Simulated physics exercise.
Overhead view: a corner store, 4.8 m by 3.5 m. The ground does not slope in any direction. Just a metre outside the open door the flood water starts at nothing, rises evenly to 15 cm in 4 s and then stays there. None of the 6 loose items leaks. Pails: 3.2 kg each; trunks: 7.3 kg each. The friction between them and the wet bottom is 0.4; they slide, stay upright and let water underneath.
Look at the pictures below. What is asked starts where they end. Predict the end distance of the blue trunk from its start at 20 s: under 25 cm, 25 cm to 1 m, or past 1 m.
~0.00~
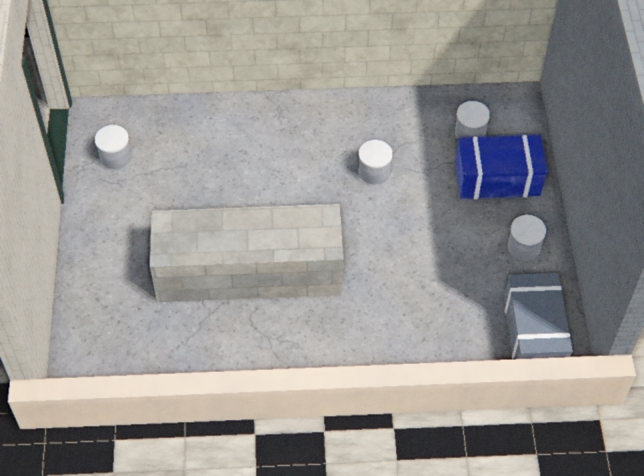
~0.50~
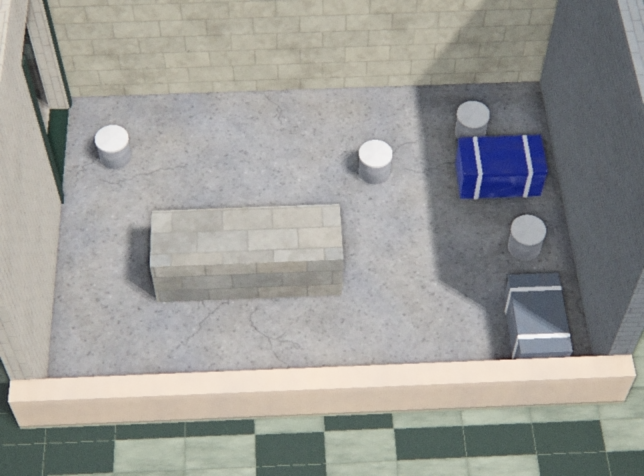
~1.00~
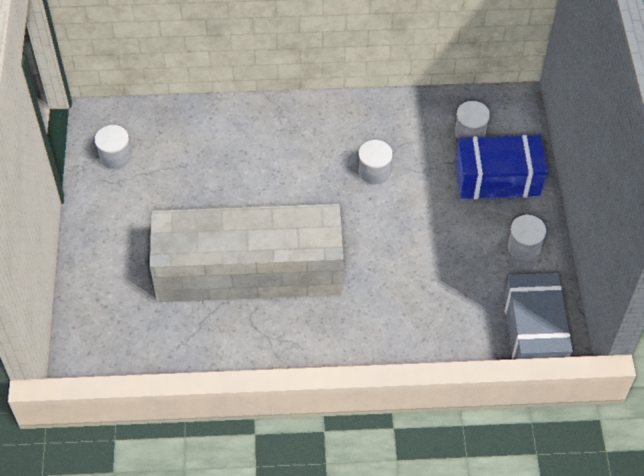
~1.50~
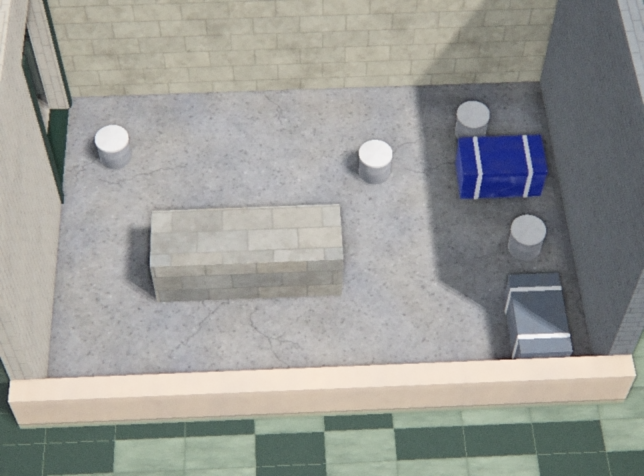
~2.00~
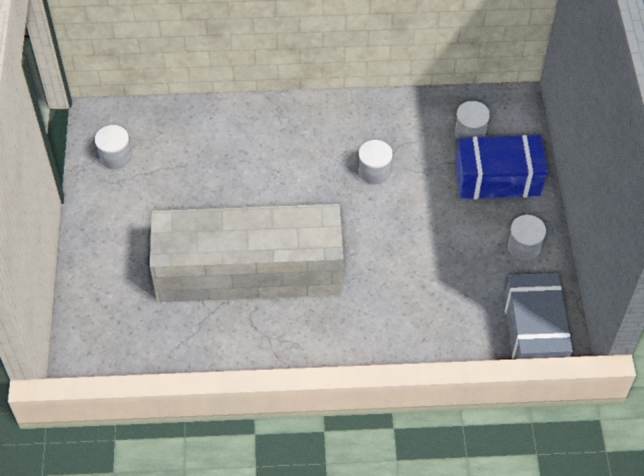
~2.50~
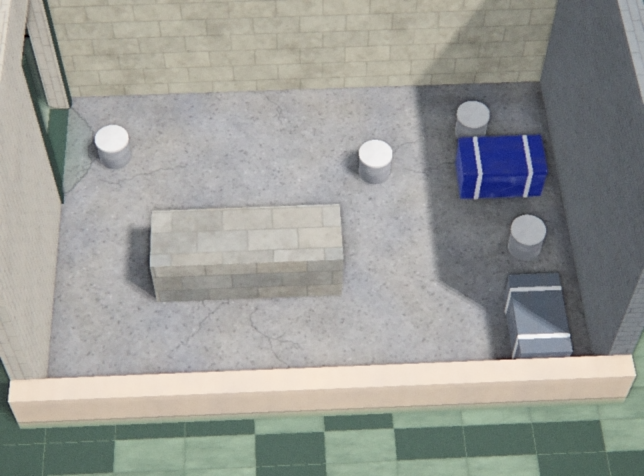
Movement: Major.
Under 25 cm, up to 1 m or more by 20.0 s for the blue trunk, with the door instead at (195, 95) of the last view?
Then the blue trunk gets carried off.
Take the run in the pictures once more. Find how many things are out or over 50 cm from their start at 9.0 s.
The answer is 3.
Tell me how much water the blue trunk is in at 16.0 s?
Close to 7 centimetres.
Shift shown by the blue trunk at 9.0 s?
Displacement near 50 cm.
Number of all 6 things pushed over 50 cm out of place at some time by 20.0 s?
That comes to 6.
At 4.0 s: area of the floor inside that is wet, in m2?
About 2.5 m2.
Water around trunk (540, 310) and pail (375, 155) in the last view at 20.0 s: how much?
I'd estimate 8 cm for the first and 8 cm for the second.
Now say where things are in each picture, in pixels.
The first picture shows the blue trunk at (503, 155), on the bottom; water covers 0.0 m2; 0 of 6 have shifted.
The second picture shows the blue trunk at (503, 155), on the bottom; water covers 0.0 m2; 0 of 6 have shifted.
The third picture shows the blue trunk at (503, 155) rests on the ground; 0.0 m2 under water; 0 of 6 have shifted.
The fourth picture shows the blue trunk at (503, 155) rests on the ground; water covers 0.0 m2; 0 of 6 have shifted.
The fifth picture shows the blue trunk at (503, 155) rests on the ground; 0.0 m2 under water; 0 of 6 have shifted.
The sixth picture shows the blue trunk at (503, 155), on the bottom; water covers 0.2 m2; 0 of 6 have shifted.
After 4.0 s the blue trunk is near (503, 155), 0.0 m from its start, aground; 0 afloat.
After 9.0 s the blue trunk is near (526, 189), 0.5 m from its start, afloat; 4 afloat.
After 16.0 s the blue trunk is near (349, 321), 2.4 m from its start, afloat; 6 afloat.
After 20.0 s the blue trunk is near (112, 303), 3.9 m from its start, afloat; 6 afloat.
